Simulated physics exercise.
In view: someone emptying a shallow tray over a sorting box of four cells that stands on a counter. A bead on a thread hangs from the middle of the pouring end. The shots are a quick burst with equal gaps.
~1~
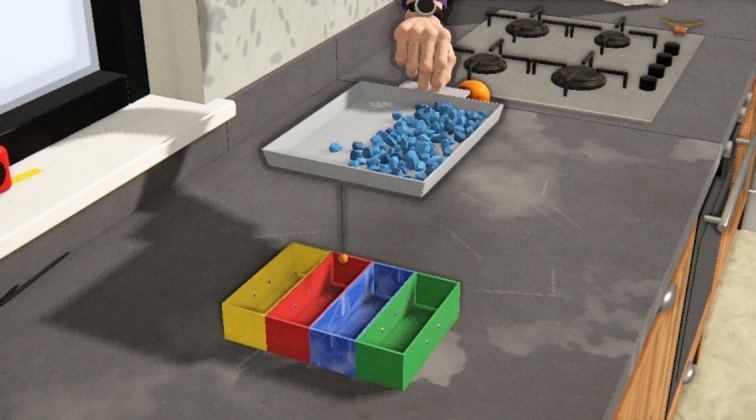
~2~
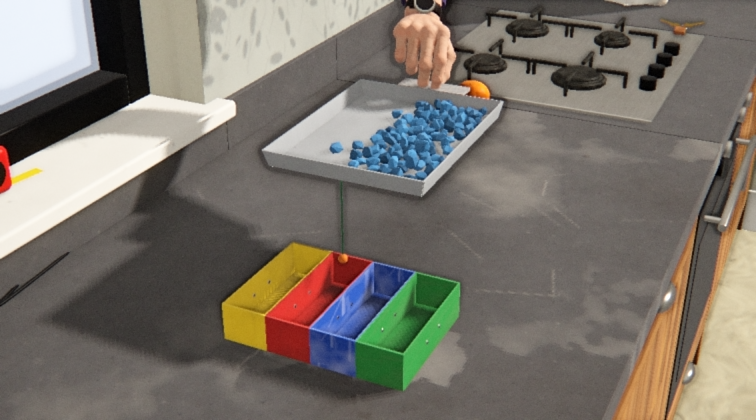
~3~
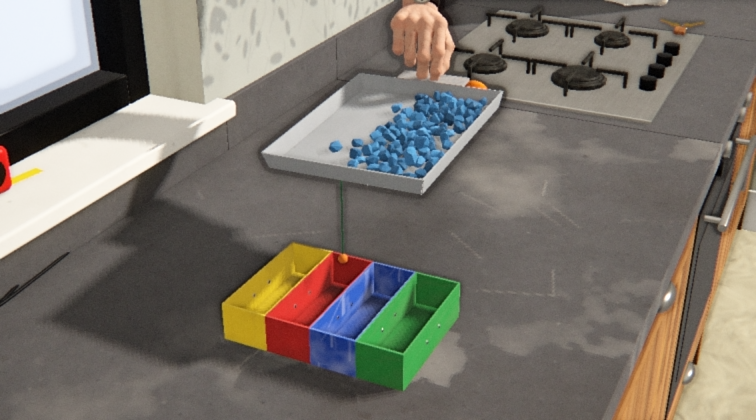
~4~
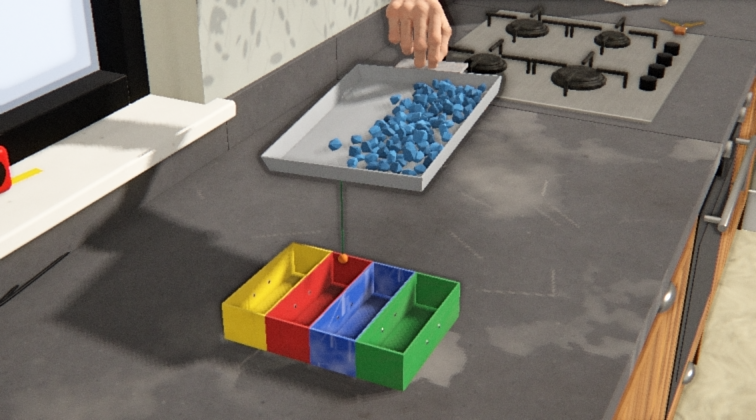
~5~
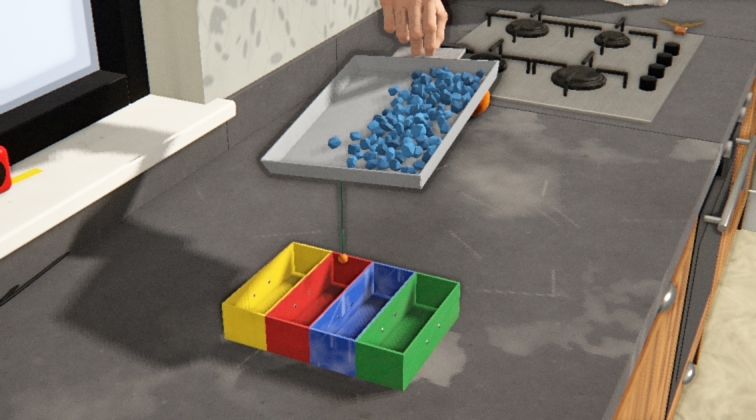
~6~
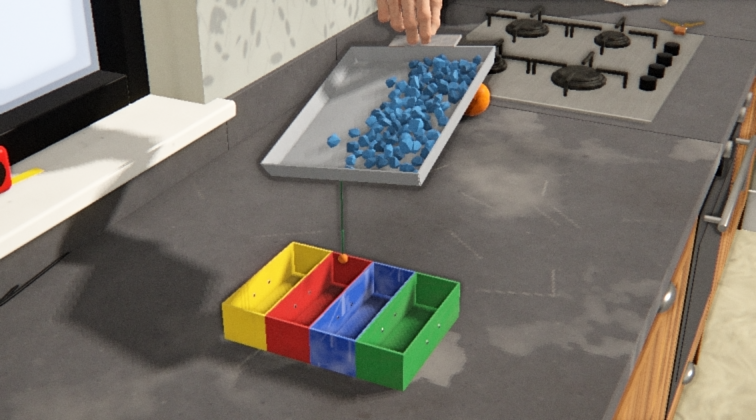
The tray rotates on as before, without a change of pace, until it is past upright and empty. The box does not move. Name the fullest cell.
It favours the yellow compartment.
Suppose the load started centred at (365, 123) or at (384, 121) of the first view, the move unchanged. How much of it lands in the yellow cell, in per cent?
The first gives 40 %, the second 40 %.
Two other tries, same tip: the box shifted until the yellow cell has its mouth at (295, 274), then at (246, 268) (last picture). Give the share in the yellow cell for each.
Roughly 40 per cent, and 50 per cent.
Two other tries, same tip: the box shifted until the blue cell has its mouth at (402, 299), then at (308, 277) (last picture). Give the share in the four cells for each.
Near 20 % and 100 %.
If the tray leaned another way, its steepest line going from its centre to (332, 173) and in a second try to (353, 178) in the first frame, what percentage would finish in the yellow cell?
Roughly 30 per cent, and 10 per cent.
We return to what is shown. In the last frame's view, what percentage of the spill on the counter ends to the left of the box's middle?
Near 100 %.
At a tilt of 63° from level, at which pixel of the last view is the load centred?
Close to (308, 157).
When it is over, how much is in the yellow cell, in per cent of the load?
Near 40 %.
Soon after the last picture, tray tipped steeply; nearly all on the tray; a small part falling or outside the box.
A little later, tray tipped past a quarter turn; about a third on the tray; about a quarter in the yellow cell; a stray few in the red cell; about a third falling or outside the box.
Later still, tray tipped past a quarter turn; about half in the yellow cell; a small part in the red cell; about half falling or outside the box.
At rest, tray tipped past a quarter turn; about half in the yellow cell; a small part in the red cell; none in the green cell; none in the blue cell; about half outside the box.
